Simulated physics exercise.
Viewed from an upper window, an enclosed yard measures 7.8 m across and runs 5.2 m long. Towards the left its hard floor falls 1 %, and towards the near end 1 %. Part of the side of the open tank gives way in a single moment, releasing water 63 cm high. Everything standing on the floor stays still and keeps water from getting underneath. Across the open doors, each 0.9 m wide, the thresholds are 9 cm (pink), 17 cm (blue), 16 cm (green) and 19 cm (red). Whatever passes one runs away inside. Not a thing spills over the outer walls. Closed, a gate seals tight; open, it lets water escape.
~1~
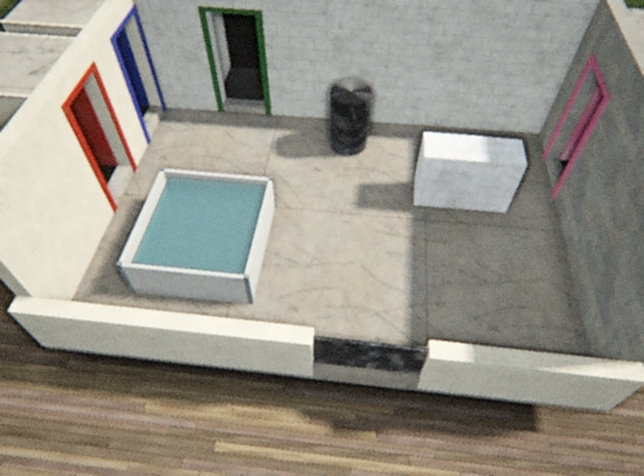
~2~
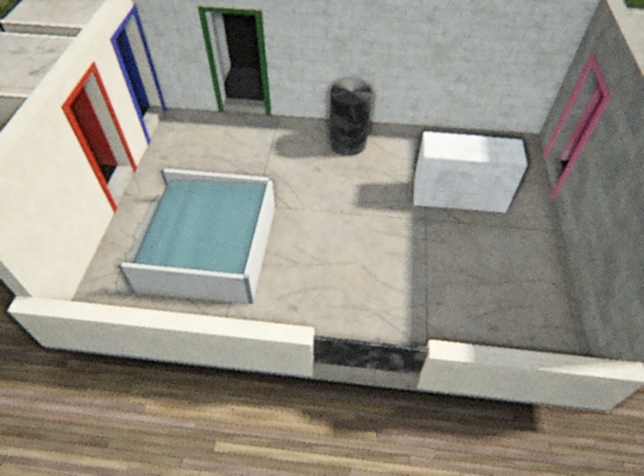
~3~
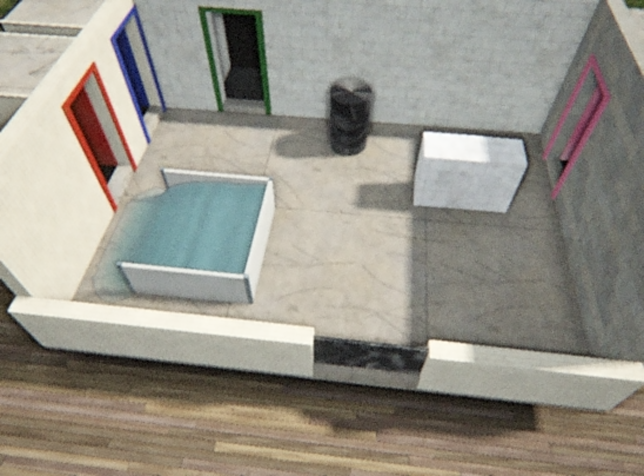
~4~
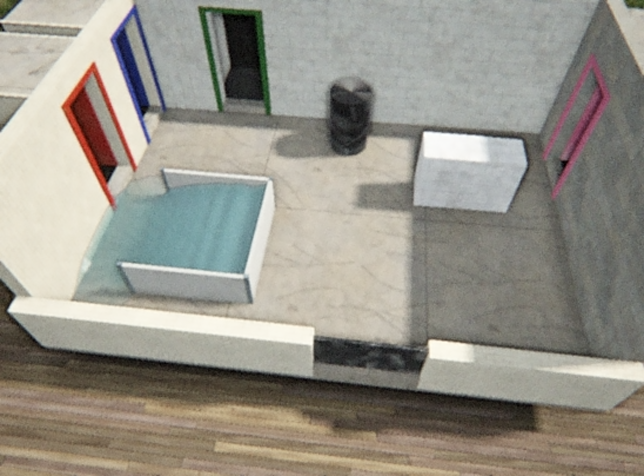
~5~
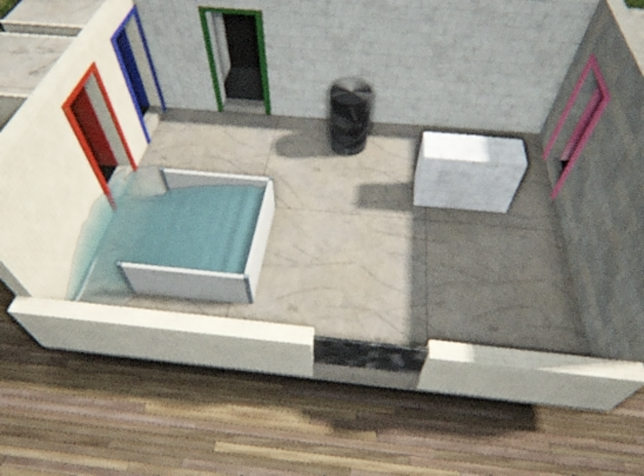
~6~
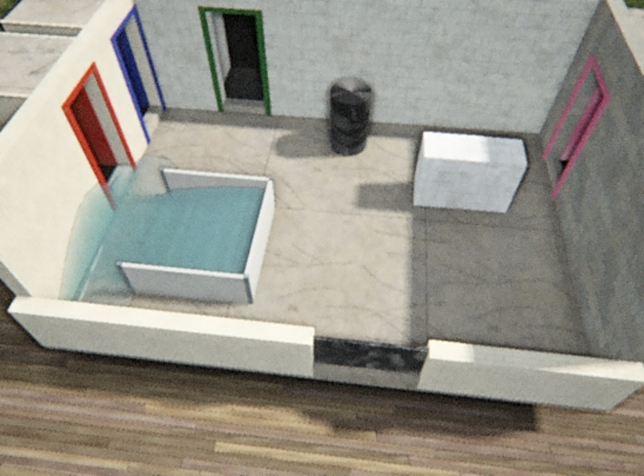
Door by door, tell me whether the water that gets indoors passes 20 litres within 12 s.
The pink door holds the inflow within the limit. The blue door holds the inflow within the limit. The green door holds the inflow within the limit. The red door lets the inflow top the limit.
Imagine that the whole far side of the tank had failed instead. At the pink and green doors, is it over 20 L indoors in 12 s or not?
Measured against that limit, pink comes out short of it and green comes out beyond it.
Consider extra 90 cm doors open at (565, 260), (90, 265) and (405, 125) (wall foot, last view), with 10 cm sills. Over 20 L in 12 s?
Check each in turn: The first fails, the second succeeds, the third fails.
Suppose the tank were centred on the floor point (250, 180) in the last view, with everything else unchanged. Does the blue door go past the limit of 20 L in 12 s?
Well, blue ends up beyond the mark.
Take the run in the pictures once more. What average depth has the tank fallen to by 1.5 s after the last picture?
The mean depth is some 20 cm.
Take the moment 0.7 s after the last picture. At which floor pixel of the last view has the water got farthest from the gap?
Point: Roughly (165, 112) in the last view.
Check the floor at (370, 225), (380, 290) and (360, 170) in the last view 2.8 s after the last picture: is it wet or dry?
Untouched, soaked, untouched.
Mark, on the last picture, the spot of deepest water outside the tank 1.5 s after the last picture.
Near (60, 325).
Then, 0.7 s after the last picture water covers 15 % of the floor and is deepest (59 cm) near (60, 325); pink door not reached, blue door 5 cm at the sill, 0 L in, green door not reached, red door 33 cm at the sill, 37 L in.
Then, 1.5 s after the last picture water covers 25 % of the floor and is deepest (42 cm) near (60, 325); pink door not reached, blue door 8 cm at the sill, 0 L in, green door 12 cm at the sill, 0 L in, red door 26 cm at the sill, 79 L in.
Then, 2.8 s after the last picture water covers 50 % of the floor and is deepest (20 cm) near (159, 123); pink door not reached, blue door 16 cm at the sill, 6 L in, green door 13 cm at the sill, 1 L in, red door 16 cm at the sill, 89 L in.
Then, 6.3 s after the last picture water covers 90 % of the floor and is deepest (16 cm) near (65, 315); pink door 4 cm at the sill, 0 L in, blue door 10 cm at the sill, 8 L in, green door 5 cm at the sill, 1 L in, red door 10 cm at the sill, 90 L in.
Then, 11.3 s after the last picture water covers 95 % of the floor and is deepest (11 cm) near (262, 347); pink door 2 cm at the sill, 0 L in, blue door 6 cm at the sill, 8 L in, green door 3 cm at the sill, 1 L in, red door 7 cm at the sill, 90 L in.
